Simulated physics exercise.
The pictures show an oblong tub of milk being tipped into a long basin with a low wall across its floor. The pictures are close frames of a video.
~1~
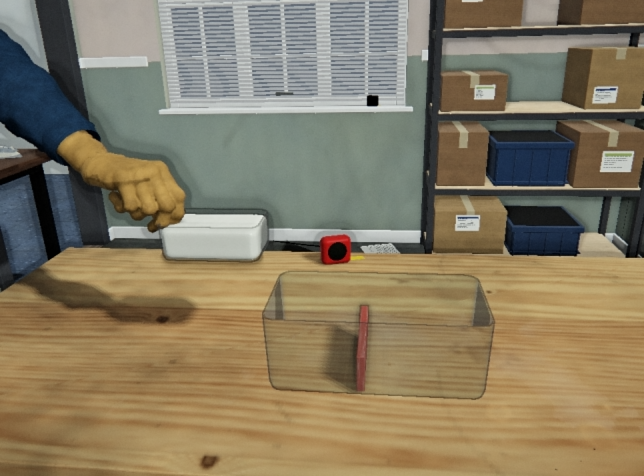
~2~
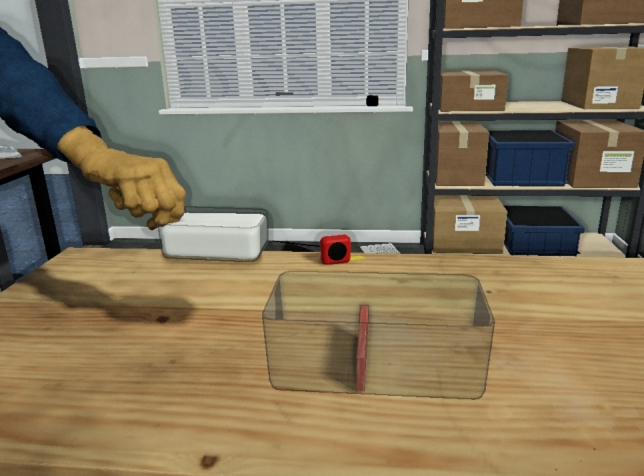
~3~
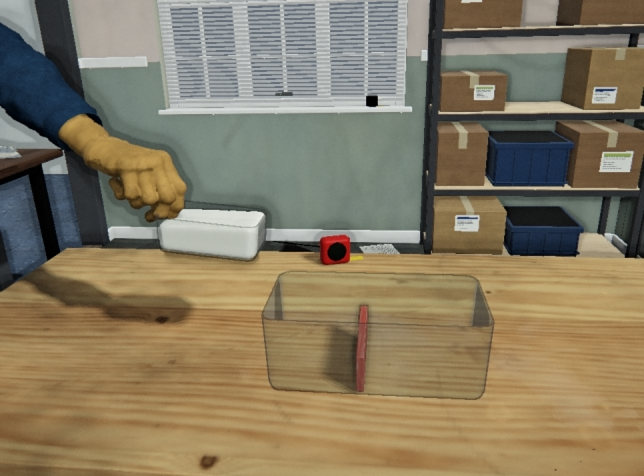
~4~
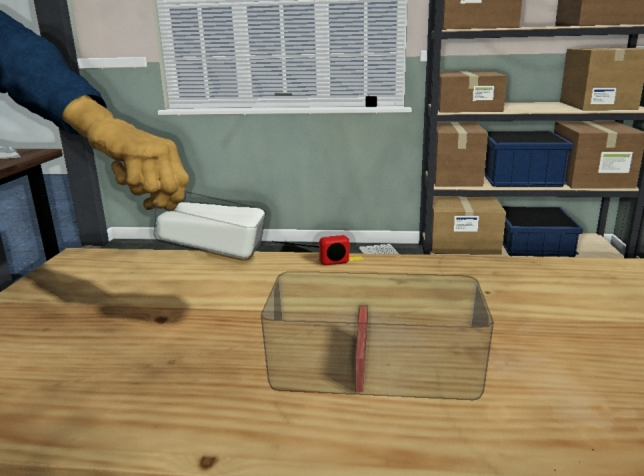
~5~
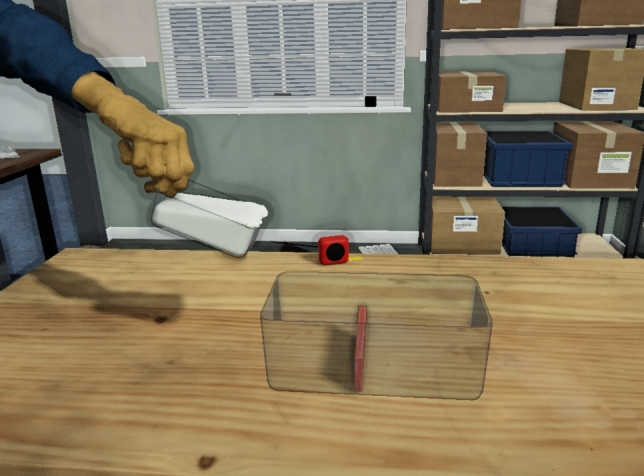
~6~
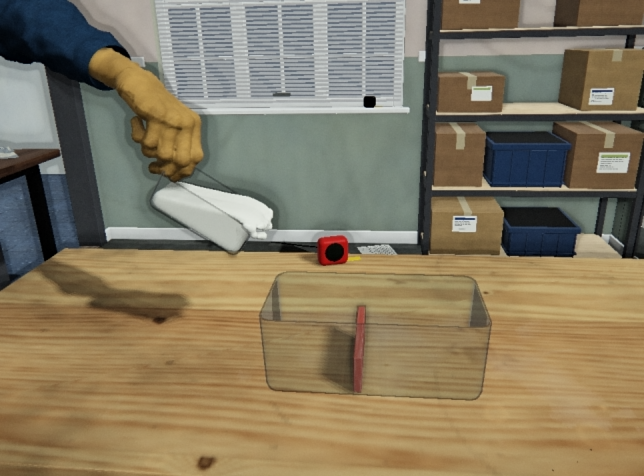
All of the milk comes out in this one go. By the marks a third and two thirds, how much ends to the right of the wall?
The share right of the wall is not even a third.
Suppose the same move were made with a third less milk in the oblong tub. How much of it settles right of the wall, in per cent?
Close to 5 per cent.
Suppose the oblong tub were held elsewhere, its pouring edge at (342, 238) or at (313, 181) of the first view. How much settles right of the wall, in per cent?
In turn 90 and 85 in a hundred.
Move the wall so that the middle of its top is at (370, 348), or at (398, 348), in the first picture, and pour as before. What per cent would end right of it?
In turn 30 and 15 in a hundred.
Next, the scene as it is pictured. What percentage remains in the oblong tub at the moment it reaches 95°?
Some 10 per cent.
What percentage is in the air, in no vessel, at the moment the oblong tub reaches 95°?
Close to 60 per cent.
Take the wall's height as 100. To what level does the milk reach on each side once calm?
Near 30 on the left, 10 on the right.
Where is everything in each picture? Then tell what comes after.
Tilt 0°; pouring edge (263, 220); surface from (170, 222) to (263, 223); the long basin's rim runs from (272, 294) to (485, 300); the wall's top is at (363, 330), in the first frame.
Tilt 2°; pouring edge (263, 220); surface from (170, 220) to (263, 222), in the second frame.
Tilt 6°; pouring edge (262, 220); surface from (168, 216) to (262, 219), in the third frame.
Tilt 13°; pouring edge (261, 220); surface from (166, 210) to (262, 216); 1 per cent is over the edge, in the fourth frame.
Tilt 22°; pouring edge (260, 221); surface from (163, 200) to (261, 214); 5 per cent is over the edge, in the fifth frame.
Tilt 33°; pouring edge (259, 221); surface from (164, 188) to (248, 207); 10 per cent is over the edge, in the sixth frame.
A moment on, the oblong tub is tipped on its side and 12 per cent is still to pour, 26 is left of the wall and 0 right of it.
Next, the oblong tub is tipped right over and 0 per cent is still to pour, 78 is left of the wall and 17 right of it.
Then the oblong tub is tipped right over and 0 per cent is still to pour, 80 is left of the wall and 17 right of it.
Later the oblong tub is tipped right over and 0 per cent is still to pour, 80 is left of the wall and 18 right of it.
Finally, 80 per cent lies left of the wall, 18 right of it and 2 outside.
